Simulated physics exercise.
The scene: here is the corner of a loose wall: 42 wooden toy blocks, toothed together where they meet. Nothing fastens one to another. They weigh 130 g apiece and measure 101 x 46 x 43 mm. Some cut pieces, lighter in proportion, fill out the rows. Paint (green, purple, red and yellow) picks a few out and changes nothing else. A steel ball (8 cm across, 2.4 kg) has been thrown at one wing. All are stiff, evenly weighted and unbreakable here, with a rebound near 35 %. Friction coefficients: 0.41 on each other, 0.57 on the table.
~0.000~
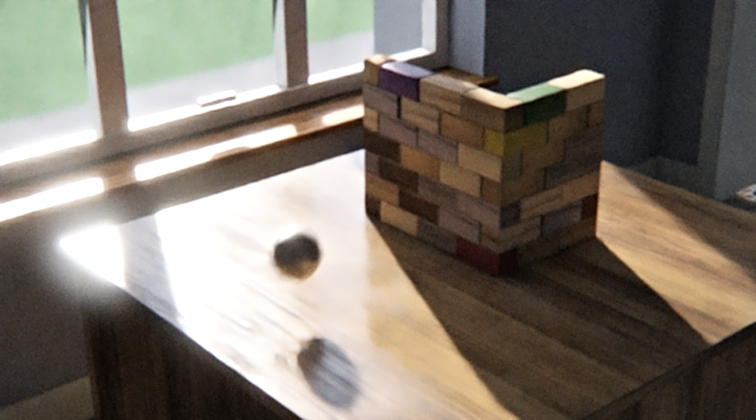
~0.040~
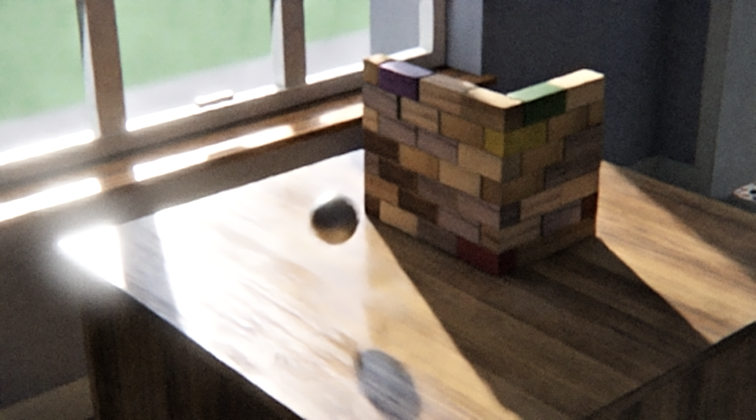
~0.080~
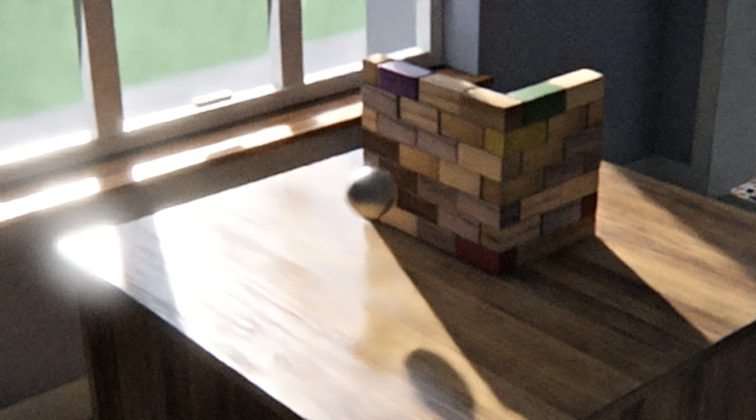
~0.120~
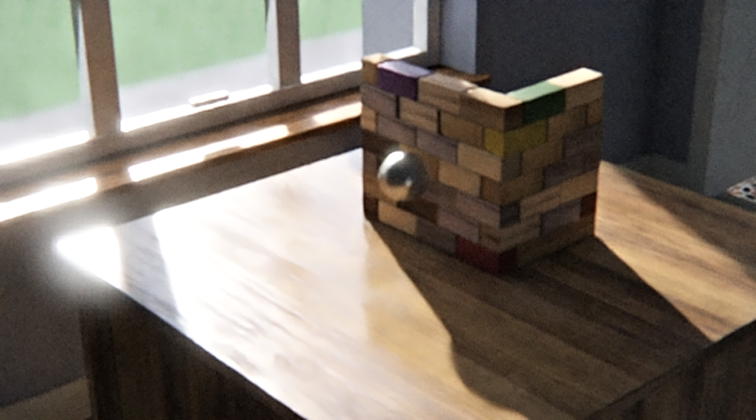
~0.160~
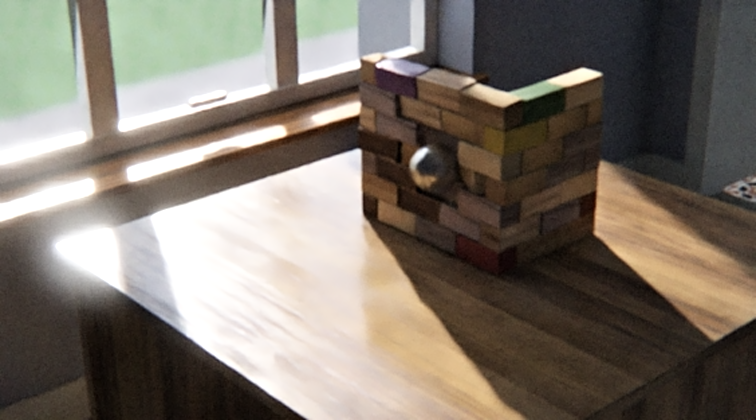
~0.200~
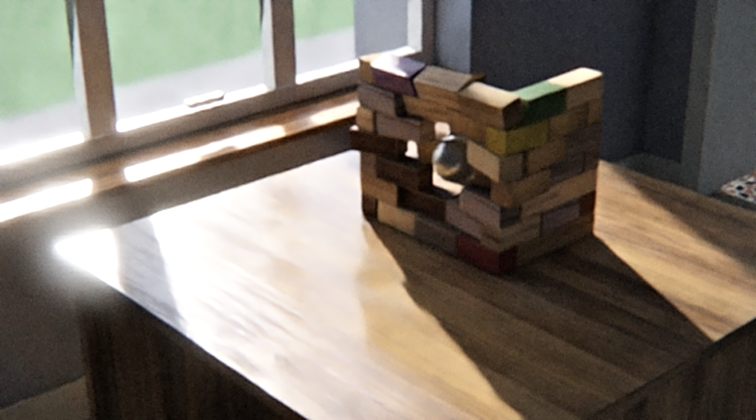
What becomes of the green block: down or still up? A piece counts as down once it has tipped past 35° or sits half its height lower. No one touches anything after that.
That block comes down.
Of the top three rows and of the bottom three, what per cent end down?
From the top 40, from the bottom 10 per cent.
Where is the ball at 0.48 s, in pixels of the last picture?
Near (574, 167).
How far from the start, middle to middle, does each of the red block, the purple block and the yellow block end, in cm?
Moved: Red 0, purple 2, yellow 34.
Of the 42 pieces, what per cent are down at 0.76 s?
25 per cent by then.
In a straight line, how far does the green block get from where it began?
About 43 cm.
After 0.30 s, ball still moving; 5 of the 42 blocks down; green block 6° from how it stood; purple block 8° from how it stood.
After 0.48 s, ball still moving; 11 of the 42 blocks down; green block 44° from how it stood, 23 mm lower; yellow block 40° from how it stood, 19 mm lower.
After 0.76 s, ball still moving; 11 of the 42 blocks down; green block on its side; yellow block on its side.
After 1.24 s, ball still moving; 11 of the 42 blocks down; green block upside down; yellow block 51° from how it stood, 19 cm lower.
In the end (1.6 s), ball rolling away; 11 of the 42 blocks down; green block upside down; yellow block 50° from how it stood, 19 cm lower; purple block 12 mm from its place. From the last view, middles, green block near (444, 175), yellow block near (461, 178).
